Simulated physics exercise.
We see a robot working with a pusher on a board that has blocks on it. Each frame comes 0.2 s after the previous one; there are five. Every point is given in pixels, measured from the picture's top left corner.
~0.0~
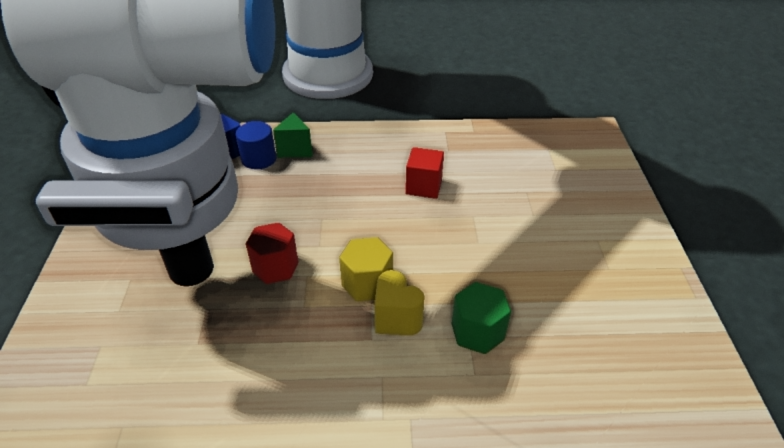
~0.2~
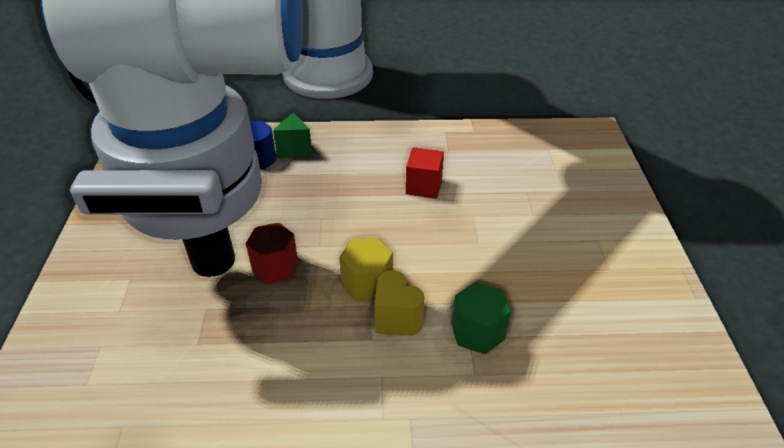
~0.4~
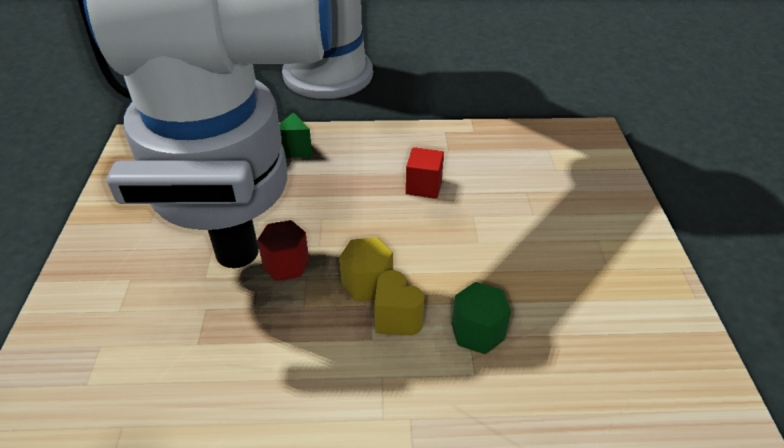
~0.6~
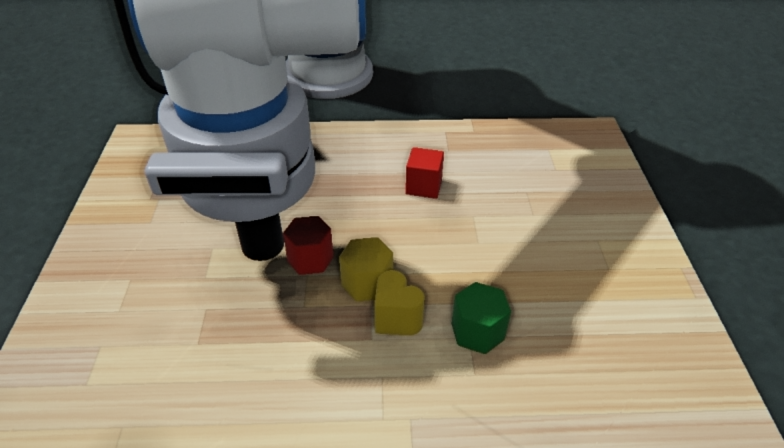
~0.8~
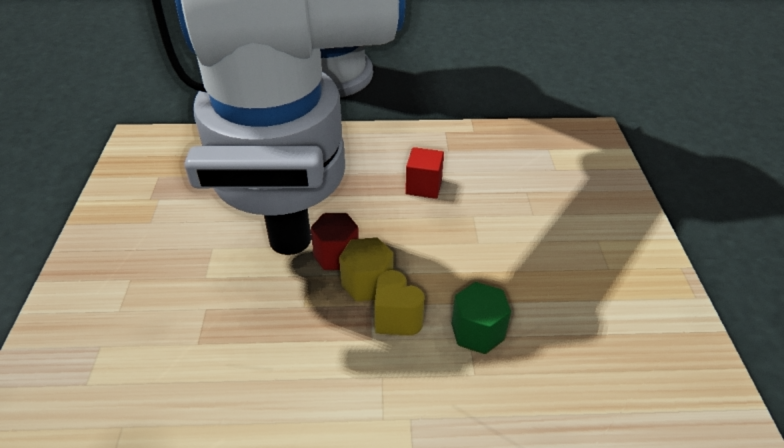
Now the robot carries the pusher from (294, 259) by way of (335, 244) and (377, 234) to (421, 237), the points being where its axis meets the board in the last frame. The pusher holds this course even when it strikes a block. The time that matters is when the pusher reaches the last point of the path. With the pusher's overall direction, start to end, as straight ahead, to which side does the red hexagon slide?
Right.
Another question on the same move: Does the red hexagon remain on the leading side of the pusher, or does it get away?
Pushed along.
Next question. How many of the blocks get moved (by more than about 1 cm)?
Here I'd predict a lone block moving more than 1 cm.
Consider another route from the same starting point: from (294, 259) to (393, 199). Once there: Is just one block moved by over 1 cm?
The answer is yes.
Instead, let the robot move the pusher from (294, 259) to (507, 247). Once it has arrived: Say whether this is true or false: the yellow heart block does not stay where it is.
That statement is accurate.
On the path given first. One third of the way, pusher at (334, 225); red hexagon at (376, 217), turned 45° clockwise.
Two thirds of the way, pusher at (378, 216); red hexagon at (419, 212), turned 60° clockwise.
At the end, pusher at (422, 219); red hexagon at (464, 214), turned 55° clockwise; yellow hexagon unmoved.
